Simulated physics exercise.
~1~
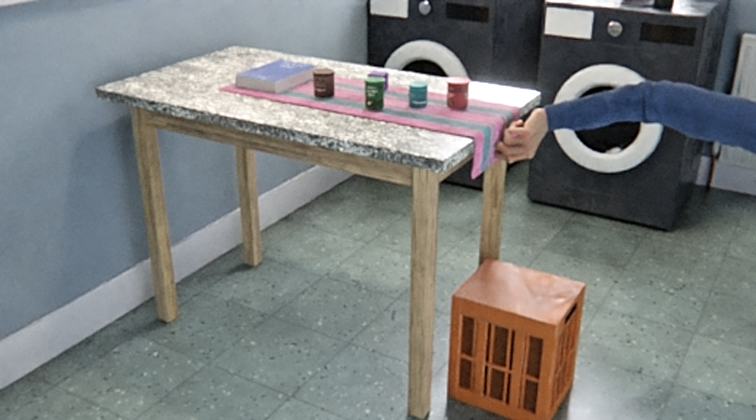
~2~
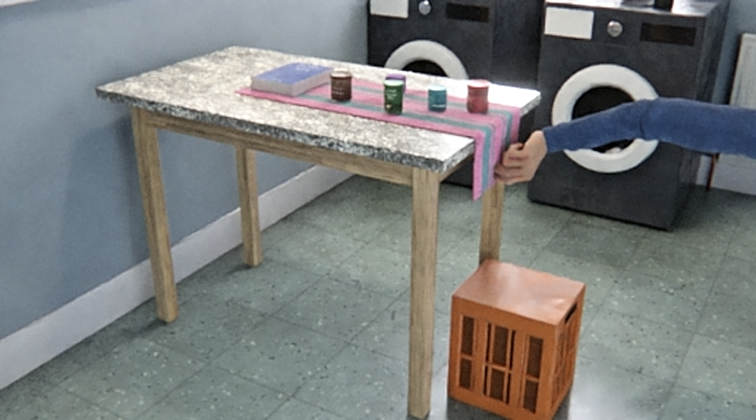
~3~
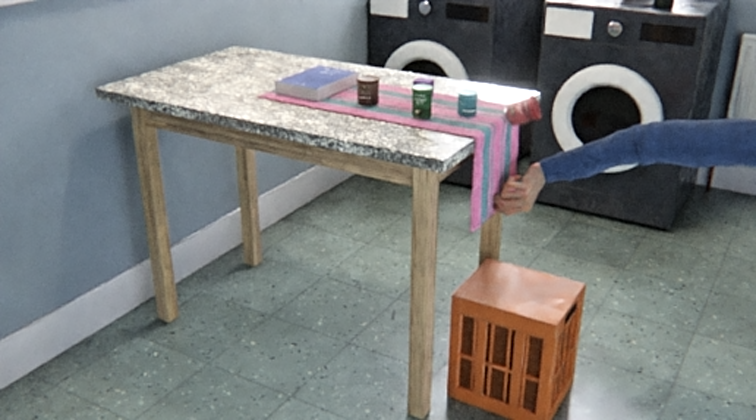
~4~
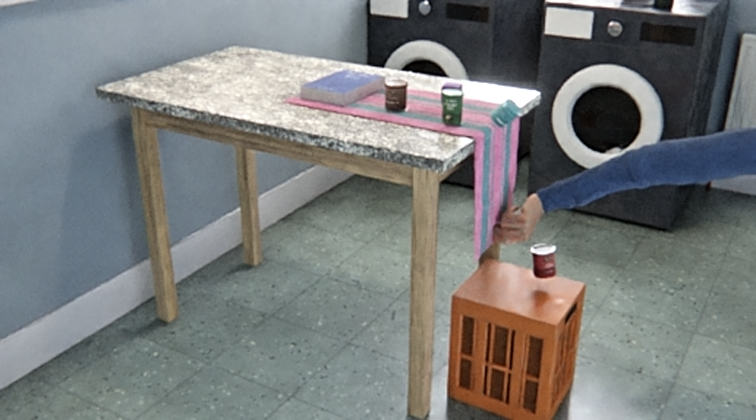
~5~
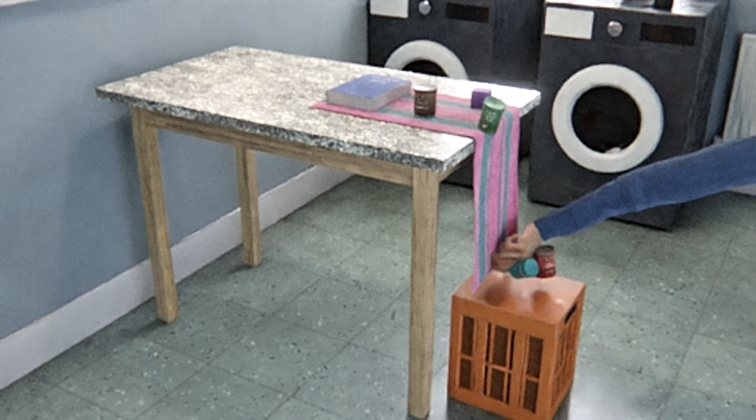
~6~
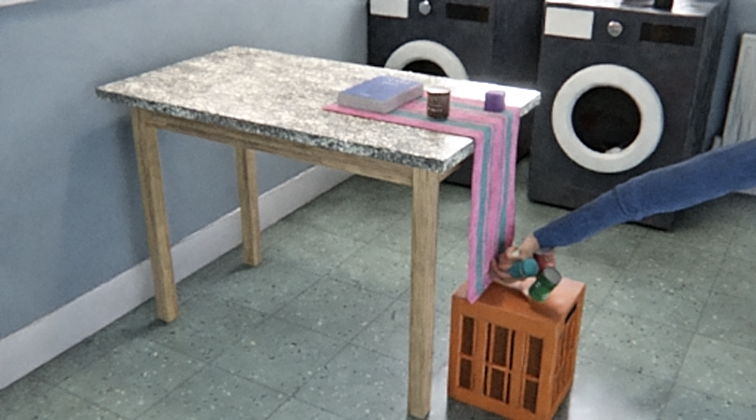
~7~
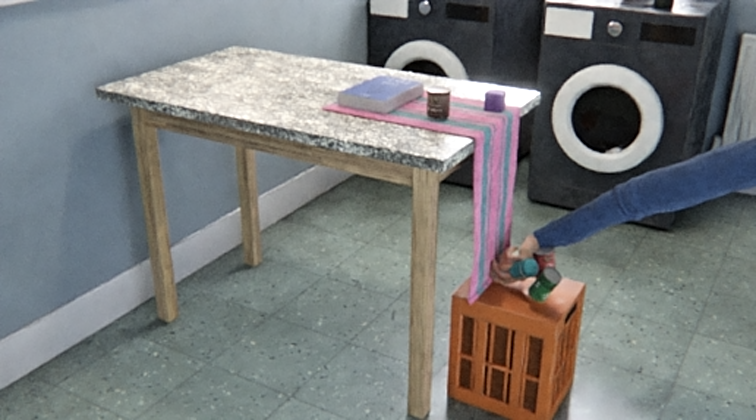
We see a hand pull a striped pink cloth carrying a book and small containers over a table's right edge. A red can, a turquoise pot and a green can drop in turn onto the orange crate below, while the book, a brown container and a purple one stay on top.
